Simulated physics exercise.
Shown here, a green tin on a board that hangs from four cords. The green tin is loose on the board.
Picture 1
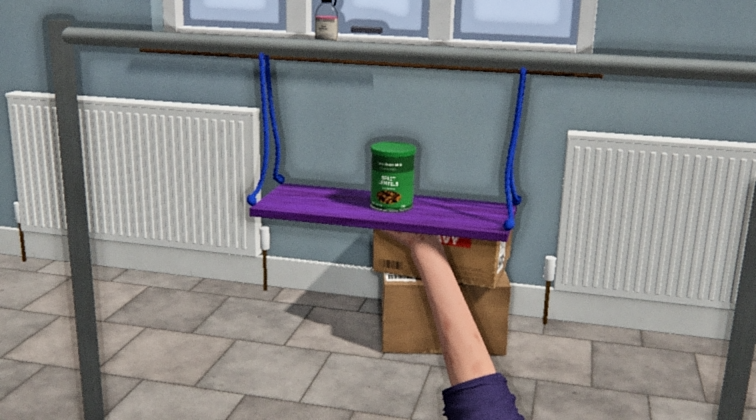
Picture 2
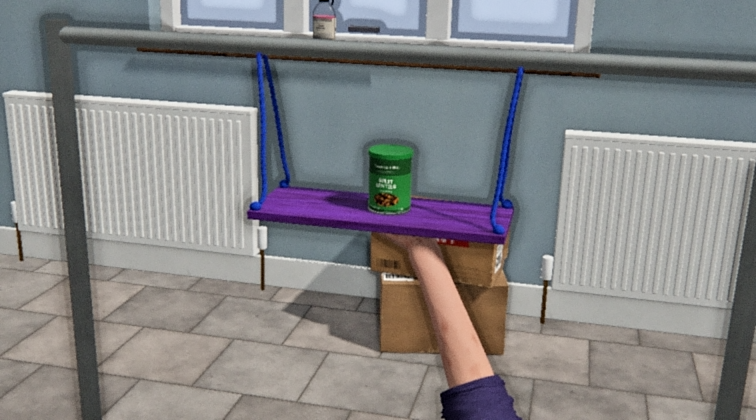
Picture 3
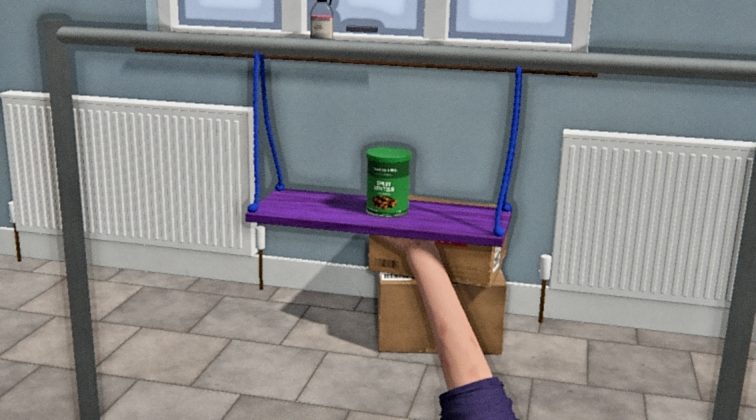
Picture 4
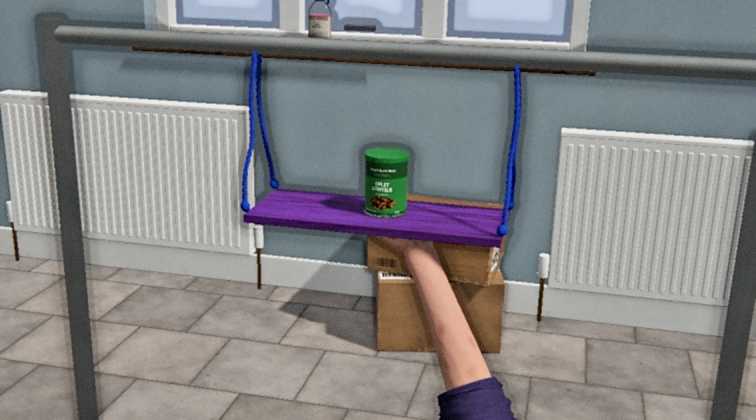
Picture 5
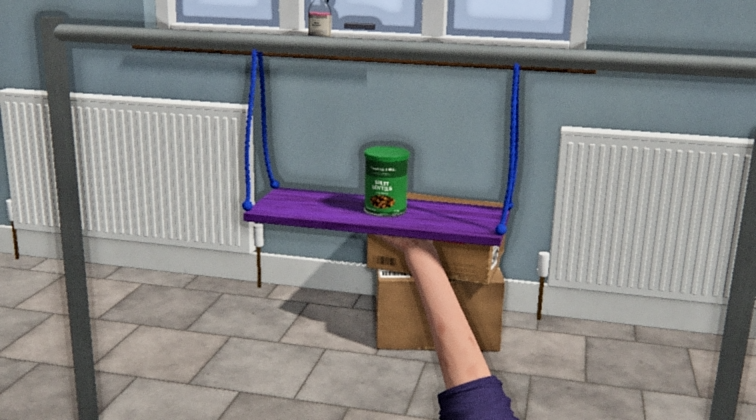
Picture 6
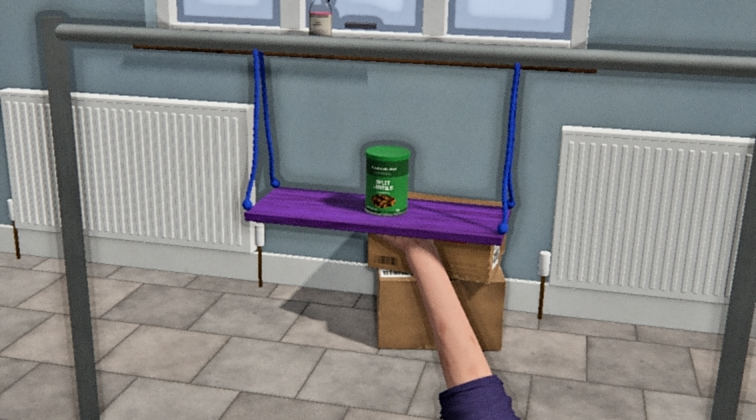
In a grey-tiled room with white radiators, a hand staying beneath a purple hanging shelf carrying a green tin, everything barely shifting.
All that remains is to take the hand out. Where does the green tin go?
In the end the green tin remains aboard.
Then, 0.30 s later than the last view, board level; tin on the board near (387, 184).
Finally, board level; tin on the board near (387, 184). The green tin keeps its place.
